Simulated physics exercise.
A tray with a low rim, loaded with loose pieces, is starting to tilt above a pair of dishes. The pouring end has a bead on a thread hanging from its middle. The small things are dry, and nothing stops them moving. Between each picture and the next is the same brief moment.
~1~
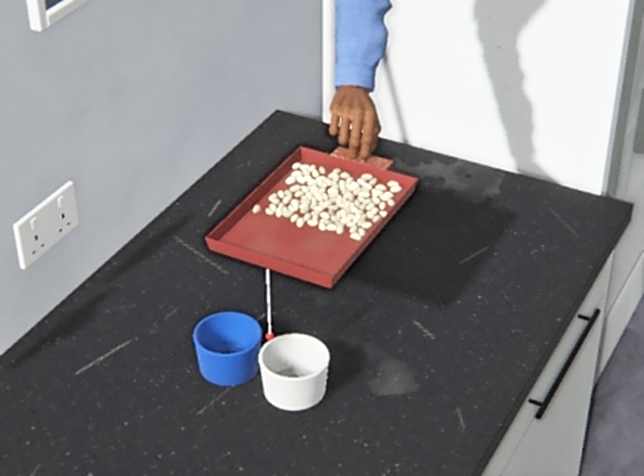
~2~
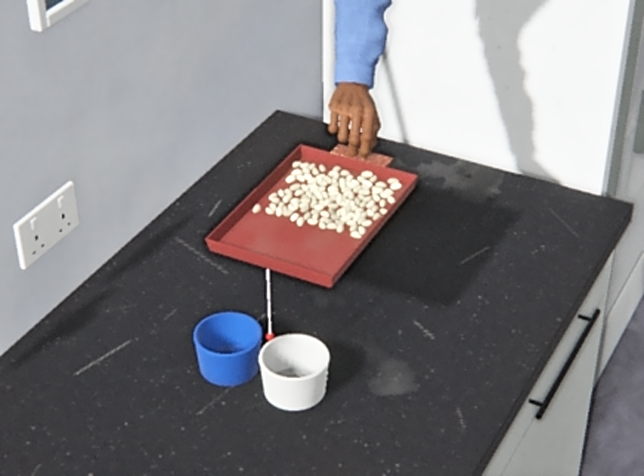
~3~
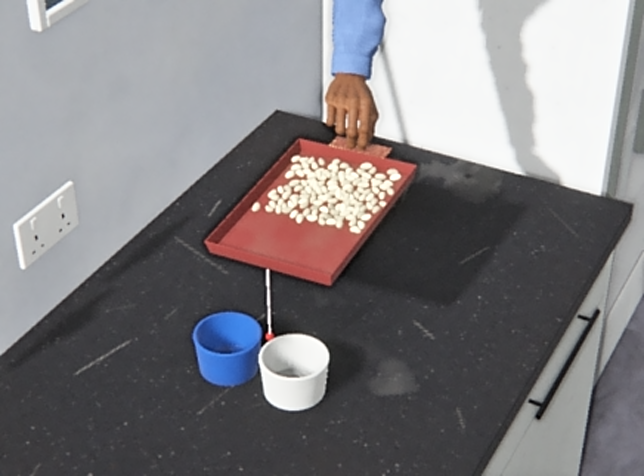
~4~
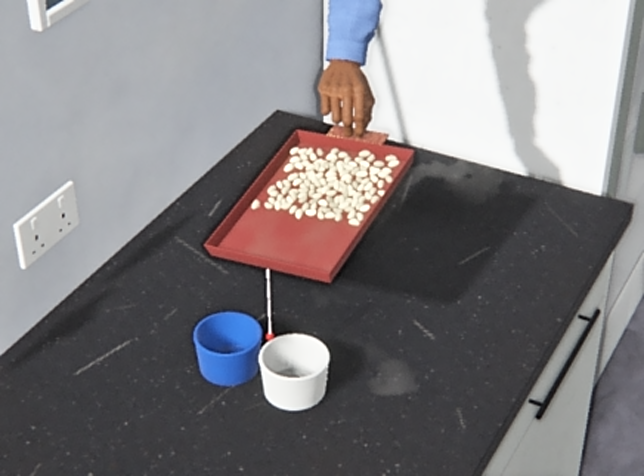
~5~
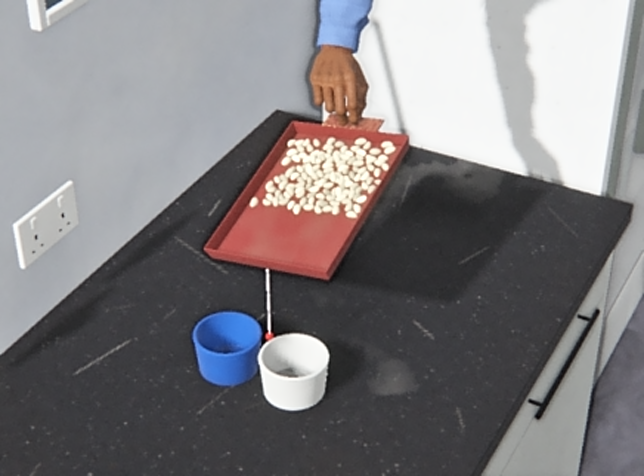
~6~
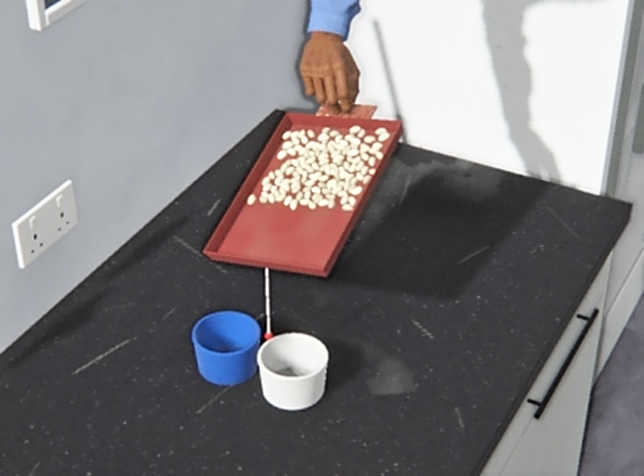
To begin with, a hand holds a red tray of white beans nearly level above a dark counter, with a blue dish and a white dish below. The hand then gradually raises the back of the tray, tilting it toward its front left corner, while the dishes stay still.
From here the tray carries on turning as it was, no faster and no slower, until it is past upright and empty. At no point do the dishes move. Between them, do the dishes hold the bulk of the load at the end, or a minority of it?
So the dishes get the majority of the load, I reckon.
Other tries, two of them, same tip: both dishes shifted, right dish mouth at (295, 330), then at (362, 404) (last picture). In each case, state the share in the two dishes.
It comes to near 30 per cent the first time and near 0 per cent the second time.
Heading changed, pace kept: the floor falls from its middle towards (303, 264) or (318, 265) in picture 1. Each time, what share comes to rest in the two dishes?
For the first aim it is 30 in a hundred, for the second 30 in a hundred.
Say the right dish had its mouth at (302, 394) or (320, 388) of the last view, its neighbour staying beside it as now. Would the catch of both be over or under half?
Short of half, then short of half.
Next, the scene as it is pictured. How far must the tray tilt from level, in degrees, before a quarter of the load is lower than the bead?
It's turned some 85 degrees by then.
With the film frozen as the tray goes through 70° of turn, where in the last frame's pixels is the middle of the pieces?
Close to (235, 244).
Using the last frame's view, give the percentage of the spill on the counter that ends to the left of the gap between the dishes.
That comes to about 100 per cent of the pieces.
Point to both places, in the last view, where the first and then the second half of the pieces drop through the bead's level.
The early half goes through (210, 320), the late half through (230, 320).
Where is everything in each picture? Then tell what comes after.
In the first frame, corners of the pouring end near (210, 237) and (330, 276), level; middle of the load near (334, 200), white beans; left dish near (211, 365); right dish near (278, 390); bead on its thread near (270, 337).
In the second frame, corners of the pouring end near (209, 238) and (330, 275), level; middle of the load near (334, 198).
In the third frame, corners of the pouring end near (209, 241) and (329, 274), tipped barely, lowest at the left corner; middle of the load near (333, 193).
In the fourth frame, corners of the pouring end near (208, 244) and (327, 271), tipped a little, lowest at the left corner; middle of the load near (332, 184).
In the fifth frame, corners of the pouring end near (208, 247) and (325, 269), tipped clearly, lowest at the left corner; middle of the load near (329, 176).
In the sixth frame, corners of the pouring end near (207, 250) and (321, 267), tipped clearly, lowest at the left corner; middle of the load near (324, 168); left dish near (210, 365); right dish near (277, 389).
Shortly afterwards, tray tipped steeply; the bulk on the tray; a little in the air.
Next, tray tipped past a quarter turn; a little on the tray; near half in the left dish; near a quarter outside both; near a quarter in the air.
Some moments later, tray tipped past a quarter turn; the bulk in the left dish; near a quarter outside both.
In the end, tray tipped past a quarter turn; none at all in the right dish; the bulk in the left dish; near a quarter outside both.
